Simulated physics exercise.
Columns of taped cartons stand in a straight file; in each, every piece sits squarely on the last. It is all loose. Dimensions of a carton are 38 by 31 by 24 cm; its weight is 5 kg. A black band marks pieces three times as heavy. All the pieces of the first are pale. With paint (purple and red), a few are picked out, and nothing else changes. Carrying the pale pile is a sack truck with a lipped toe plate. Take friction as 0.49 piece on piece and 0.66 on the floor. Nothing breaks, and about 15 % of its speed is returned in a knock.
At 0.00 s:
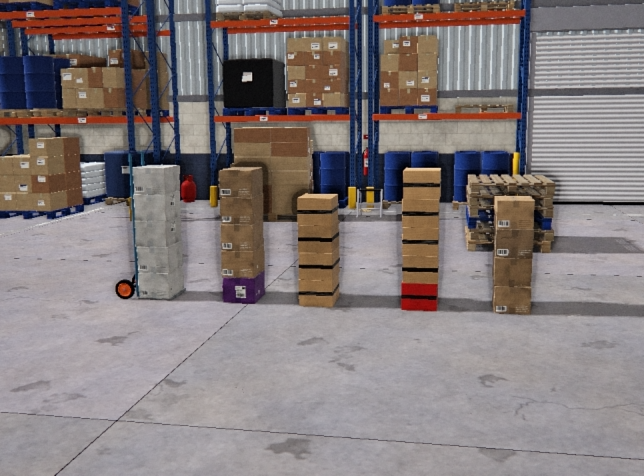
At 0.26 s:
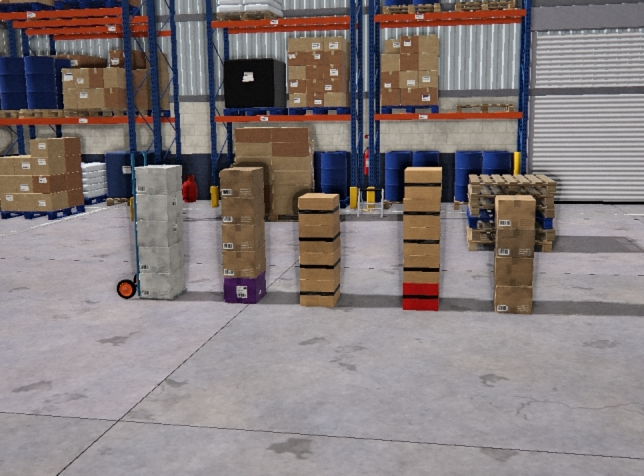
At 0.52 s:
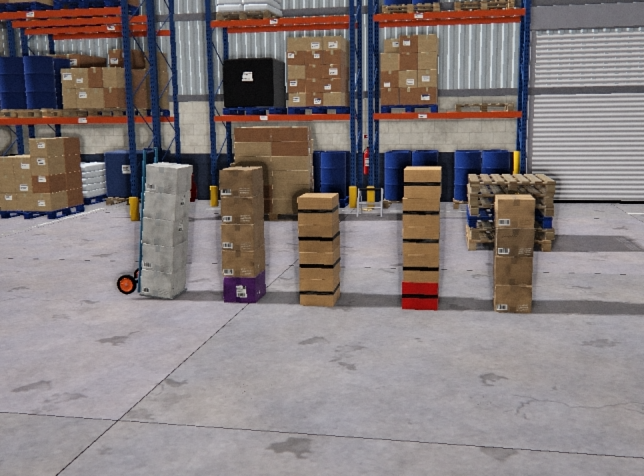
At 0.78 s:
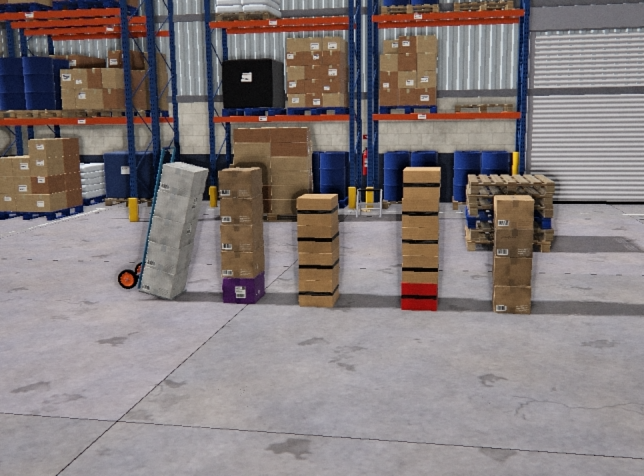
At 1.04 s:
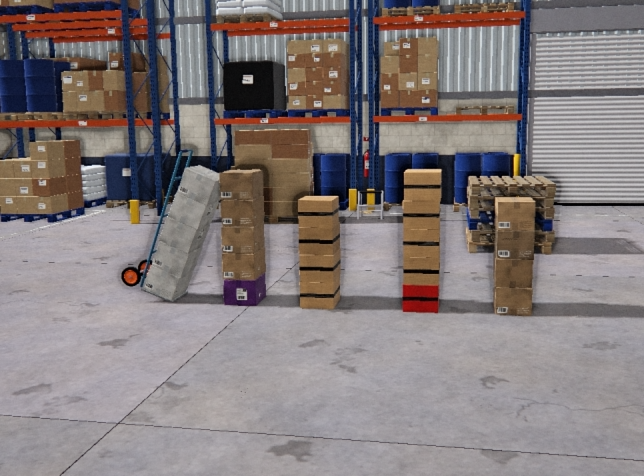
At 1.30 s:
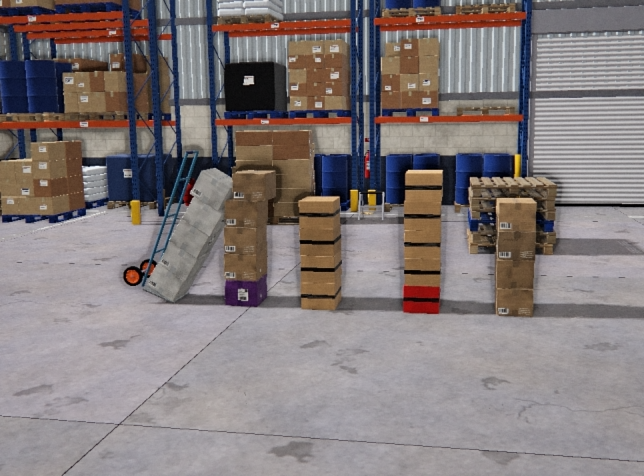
A hand truck carrying a column of pale blocks tilts forward to the right, slowly and then further, and the pale column leans toward the purple-based stack of cartons beside it, while the other columns in the warehouse row stay upright.
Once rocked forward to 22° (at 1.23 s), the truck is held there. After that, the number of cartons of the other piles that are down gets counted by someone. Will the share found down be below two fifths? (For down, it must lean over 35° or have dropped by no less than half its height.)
Yes, below two fifths.
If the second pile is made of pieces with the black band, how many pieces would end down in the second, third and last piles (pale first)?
In that case the second pile has 0 down, the third 0, the last 0.
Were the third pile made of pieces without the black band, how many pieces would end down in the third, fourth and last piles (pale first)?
Down by pile: Third 4, fourth 0, last 0.
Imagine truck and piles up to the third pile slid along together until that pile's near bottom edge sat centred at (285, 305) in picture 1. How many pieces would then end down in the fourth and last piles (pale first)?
Counts down: Fourth 0; last 0.
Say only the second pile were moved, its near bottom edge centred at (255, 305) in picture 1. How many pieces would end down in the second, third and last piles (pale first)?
Then second 0, third 0, last 0.
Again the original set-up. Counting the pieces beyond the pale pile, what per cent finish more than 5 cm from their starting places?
It is 35 per cent.
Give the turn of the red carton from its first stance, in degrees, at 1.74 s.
Angle from initial pose, roughly 0 deg - estimate.
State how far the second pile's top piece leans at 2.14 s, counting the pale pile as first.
Lean: Near 20° off upright.
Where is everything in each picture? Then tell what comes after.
In the first frame (places mark the middle of the side facing us), truck frame (132, 183) 0° forward; red carton (419, 297); purple carton (238, 291); the rest undisturbed.
Truck frame (134, 182) 1° forward; purple carton (240, 291), in the second frame.
Truck frame (144, 179) 6° forward, top of the pale pile leaning 6°; purple carton (239, 290); the rest undisturbed, in the third frame.
Truck frame (159, 178) 14° forward, top of the pale pile leaning 14°; purple carton (238, 291); the rest undisturbed, in the fourth frame.
Truck frame (173, 179) 20° forward, top of the pale pile leaning 23°; purple carton (239, 293); the rest undisturbed, in the fifth frame.
Truck frame (178, 181) 22° forward, top of the pale pile leaning 31°; purple carton (241, 294); red carton (421, 300); 2 disturbed, none down, in the sixth frame.
After 1.74 s, 4 of the pale pile down; none of the 18 other cartons down, 5 disturbed; purple carton leaning 9°.
After 2.14 s, 5 of the pale pile down; none of the 18 other cartons down, 5 disturbed; purple carton leaning 25°.
At rest (2.8 s), 5 of the pale pile down; none of the 18 other cartons down, 7 disturbed; purple carton leaning 32°; red carton unmoved. That is 0 per cent. As the last picture would show them, middles, purple carton near (255, 283), red carton near (422, 295).
